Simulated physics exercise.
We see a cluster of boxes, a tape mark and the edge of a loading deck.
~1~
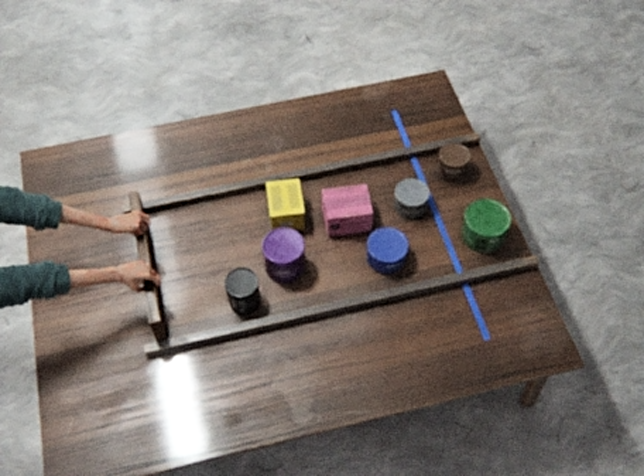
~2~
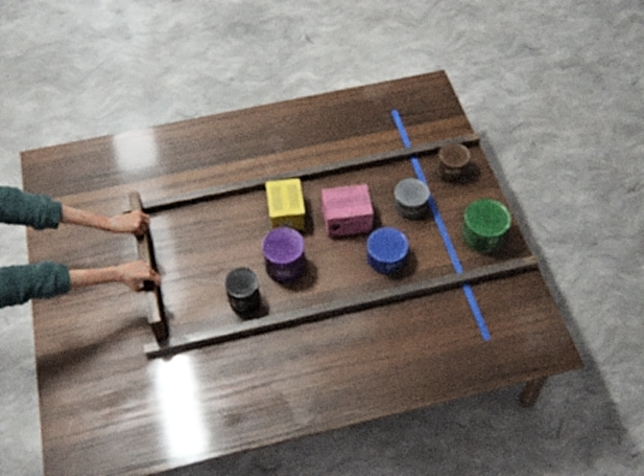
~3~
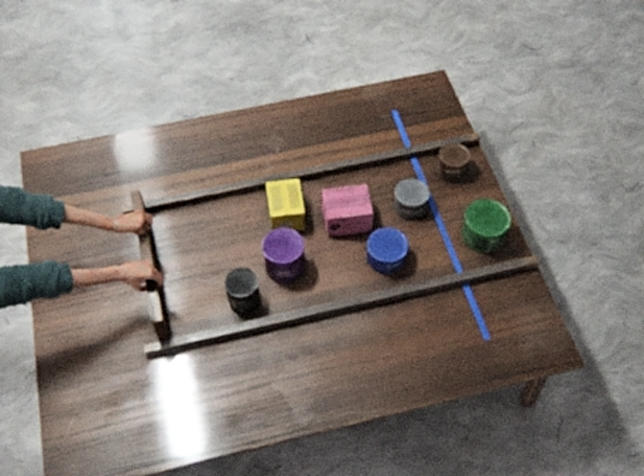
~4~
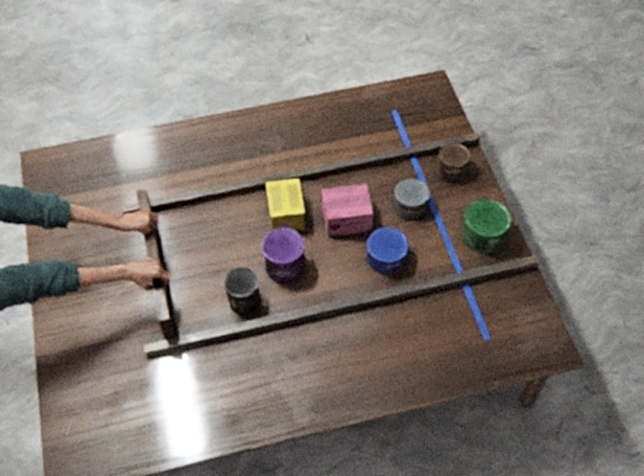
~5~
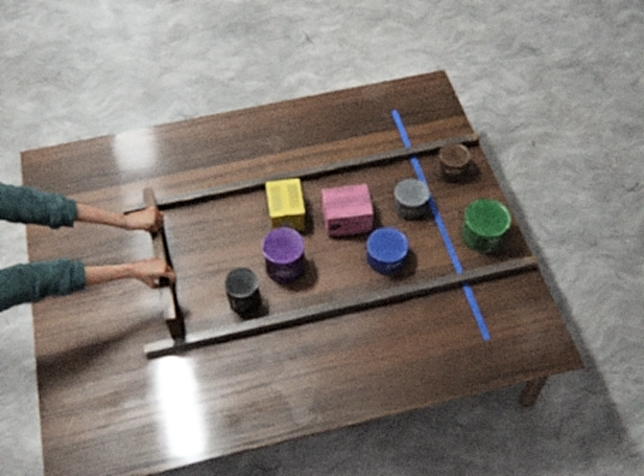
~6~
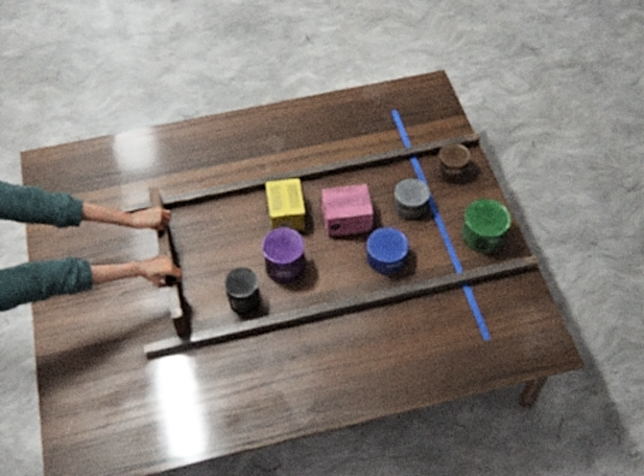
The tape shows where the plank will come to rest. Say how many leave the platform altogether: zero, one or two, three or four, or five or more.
The number that fall off is one or two.
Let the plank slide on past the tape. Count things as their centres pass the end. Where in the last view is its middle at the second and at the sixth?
Its middle is around (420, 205) and later (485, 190).
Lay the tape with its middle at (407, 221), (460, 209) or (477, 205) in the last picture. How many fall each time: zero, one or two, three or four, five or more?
Taking them in turn, zero; 3 or 4; more than four.
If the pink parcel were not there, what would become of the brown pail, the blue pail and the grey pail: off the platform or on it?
The brown pail holds on, the blue pail is kept, the grey pail is kept.
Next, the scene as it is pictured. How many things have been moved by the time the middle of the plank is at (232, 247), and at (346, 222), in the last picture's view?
At the one place 1, at the other 6.
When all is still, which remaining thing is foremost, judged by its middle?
Foremost is the pink parcel.
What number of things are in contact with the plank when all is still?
It touches 3.
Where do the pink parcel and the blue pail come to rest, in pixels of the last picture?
The pink parcel stops around (484, 181); the blue pail around (498, 232).
Early on, none off yet; green pail at rest near (485, 227); brown pail at rest near (453, 163); grey pail at rest near (411, 199).
Finally, the number that fall off is one or two; lost, grey pail and green pail.
